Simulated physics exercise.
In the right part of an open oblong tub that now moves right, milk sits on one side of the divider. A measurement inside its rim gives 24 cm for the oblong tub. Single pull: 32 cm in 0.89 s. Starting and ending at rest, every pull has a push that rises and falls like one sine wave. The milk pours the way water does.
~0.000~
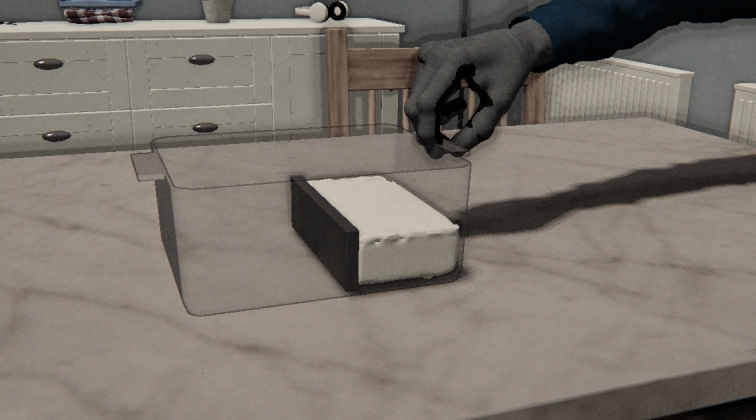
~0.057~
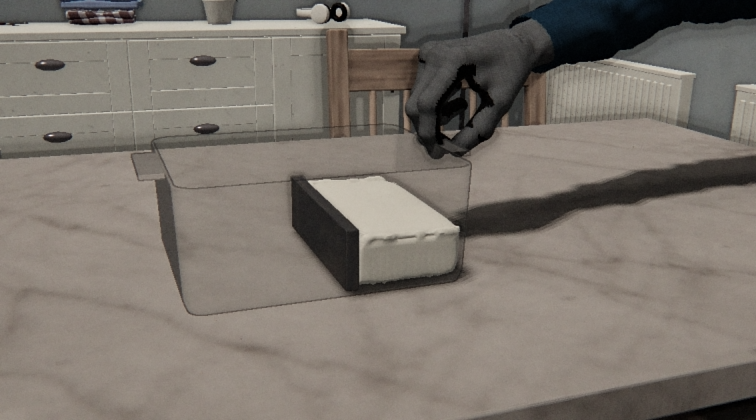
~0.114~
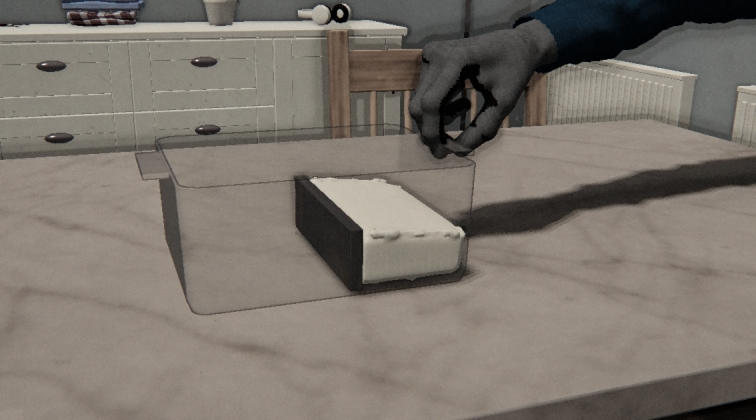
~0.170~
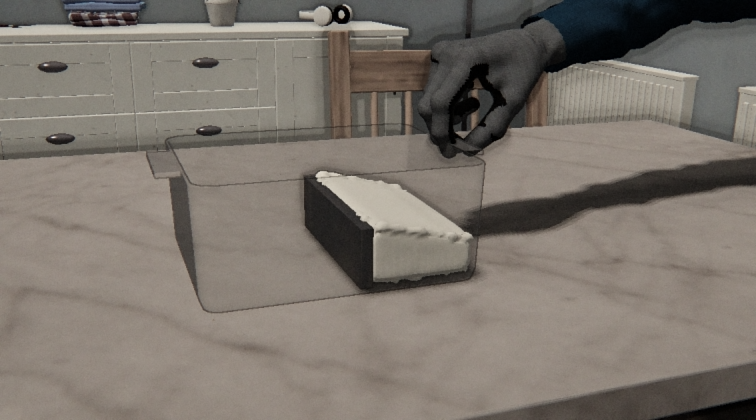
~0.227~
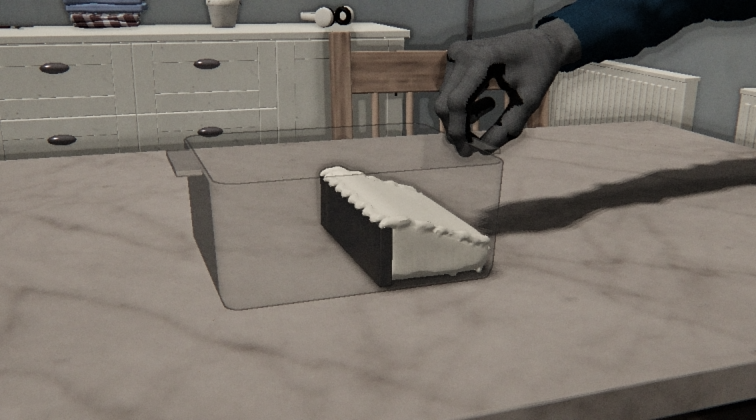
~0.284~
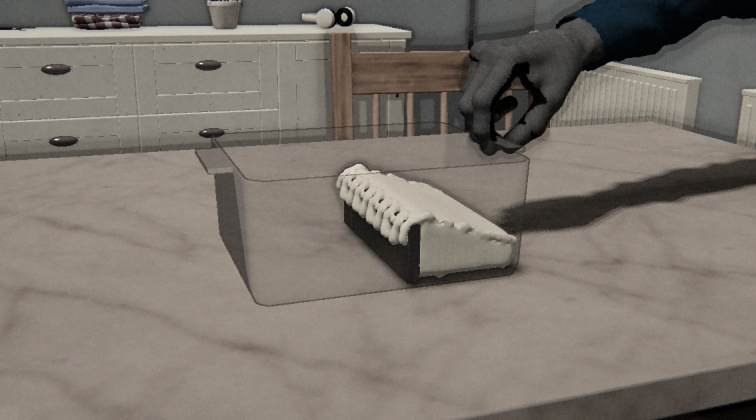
On a marble-patterned table in a kitchen, a clear oblong tub holds white liquid to the right of a dark divider, with a gray hand at its rim. The hand and tub barely move at first, then slide right faster as the liquid climbs leftward and pours over the divider in thick strands.
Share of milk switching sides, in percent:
Close to 5 percent.
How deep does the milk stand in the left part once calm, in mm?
I'd estimate close to 2 millimetres of depth.
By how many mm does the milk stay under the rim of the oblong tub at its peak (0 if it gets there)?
Min. clearance below rim: Some 40 mm.
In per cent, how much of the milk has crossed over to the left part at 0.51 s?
Roughly 4 percent.
After 0.51 s it has gone 20 cm; 5 per cent is on the left side and 0 is out of the oblong tub.
After 0.73 s it has gone 31 cm; 5 per cent is on the left side and 0 is out of the oblong tub.
After 0.96 s it has gone 32 cm; 5 per cent is on the left side and 0 is out of the oblong tub.
After 1.18 s it has gone 32 cm; 5 per cent is on the left side and 0 is out of the oblong tub.
In the end 5 per cent is on the left side and 0 is out of the oblong tub.
